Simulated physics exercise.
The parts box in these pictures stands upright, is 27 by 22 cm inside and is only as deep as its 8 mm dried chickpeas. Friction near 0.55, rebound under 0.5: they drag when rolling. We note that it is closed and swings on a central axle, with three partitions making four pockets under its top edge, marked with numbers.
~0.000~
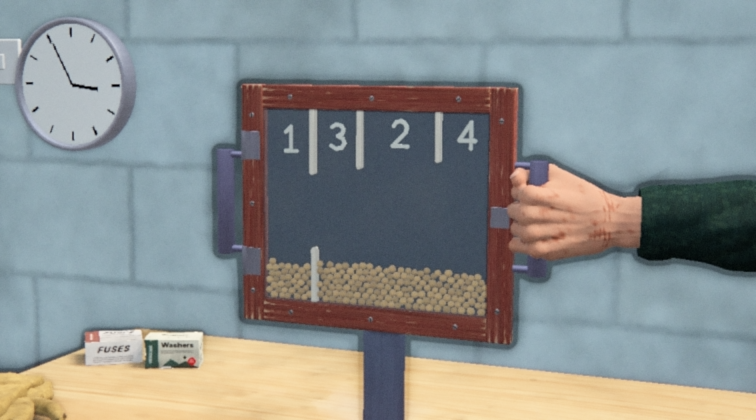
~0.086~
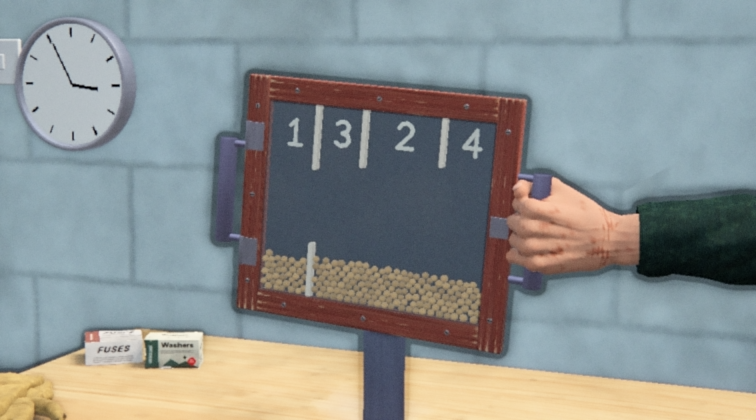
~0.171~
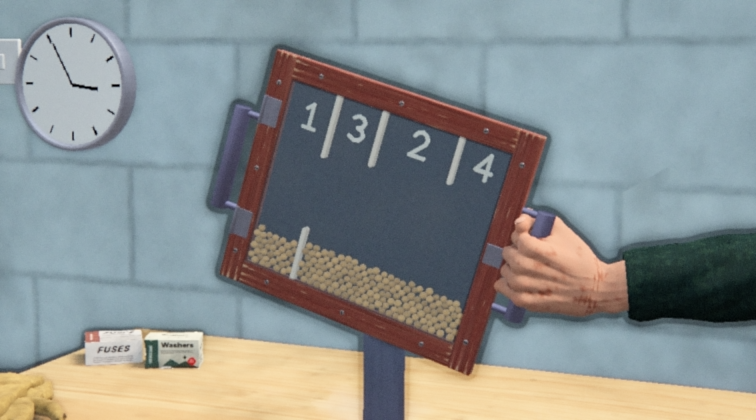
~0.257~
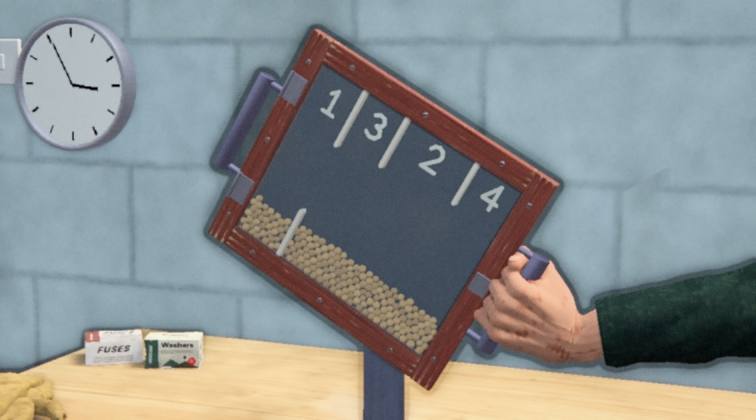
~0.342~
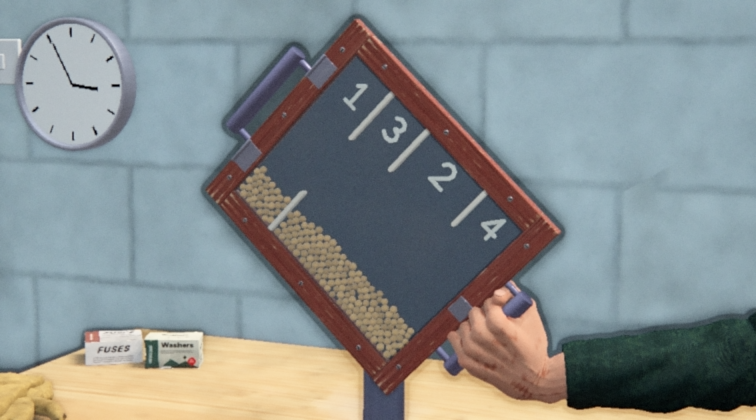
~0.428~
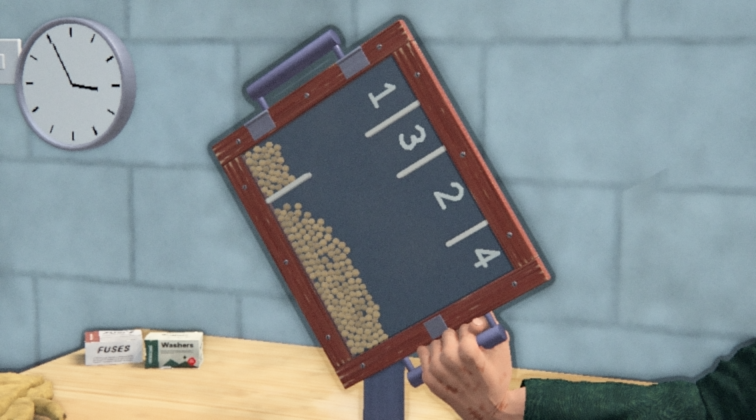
A dark board framed in reddish wood, with tan beads heaped along its bottom and white numerals between short white partitions at its top, stands on a purple-grey post, seen from the front by a still camera. Behind it are a pale blue block wall, a round clock and a wooden bench holding two small packets. A green-sleeved hand grips the right handle and turns the board steadily clockwise, the beads slanting with it.
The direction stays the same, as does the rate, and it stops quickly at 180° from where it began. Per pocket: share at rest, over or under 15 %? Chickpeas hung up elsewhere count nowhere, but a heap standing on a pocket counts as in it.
Share at rest: No. 1 under, 2 over, 3 under, 4 over.
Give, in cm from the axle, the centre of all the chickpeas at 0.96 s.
The middle lies about 5 cm left of the axle and around 6 cm underneath.
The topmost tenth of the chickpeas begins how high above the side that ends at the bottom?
Somewhere near 9 cm, I'd say.
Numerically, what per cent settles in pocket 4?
Around 50 percent.
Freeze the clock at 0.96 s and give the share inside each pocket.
Pocket 1: 0; pocket 2: 5; pocket 3: 5; pocket 4: 25.
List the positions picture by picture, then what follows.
Level, about 190 chickpeas; load centre (377, 286); top chickpea (363, 266); no. 1 (290, 139), no. 2 (400, 134), no. 3 (338, 137), no. 4 (467, 136); walls (315, 303) to (315, 249), in the first frame.
Turned 4° clockwise; load centre (372, 286); top chickpea (269, 253), in the second frame.
Turned 16° clockwise; load centre (357, 283); top chickpea (262, 228), in the third frame.
Turned 30° clockwise; load centre (341, 275); top chickpea (259, 199), in the fourth frame.
Turned 44° clockwise; load centre (329, 266); top chickpea (263, 170), in the fifth frame.
Turned 58° clockwise; load centre (321, 257); top chickpea (269, 145); no. 1 (383, 93), no. 2 (451, 195), no. 3 (413, 138), no. 4 (485, 256); partition tips (369, 135), (400, 176), (450, 244), in the sixth frame.
After 0.69 s, it has turned 100°, the chickpeas' middle is 7 cm left of and 4 cm below the axle; inside pockets, nothing yet.
After 0.96 s, it has turned 144°, the chickpeas' middle is 5 cm left of and 6 cm below the axle; inside pockets, no. 2, 5 %, no. 3, 5 %, no. 4, 25 %.
All still by 2.2 s, no. 1, 10 %, no. 2, 35 %, no. 3, 5 %, no. 4, 50 %.
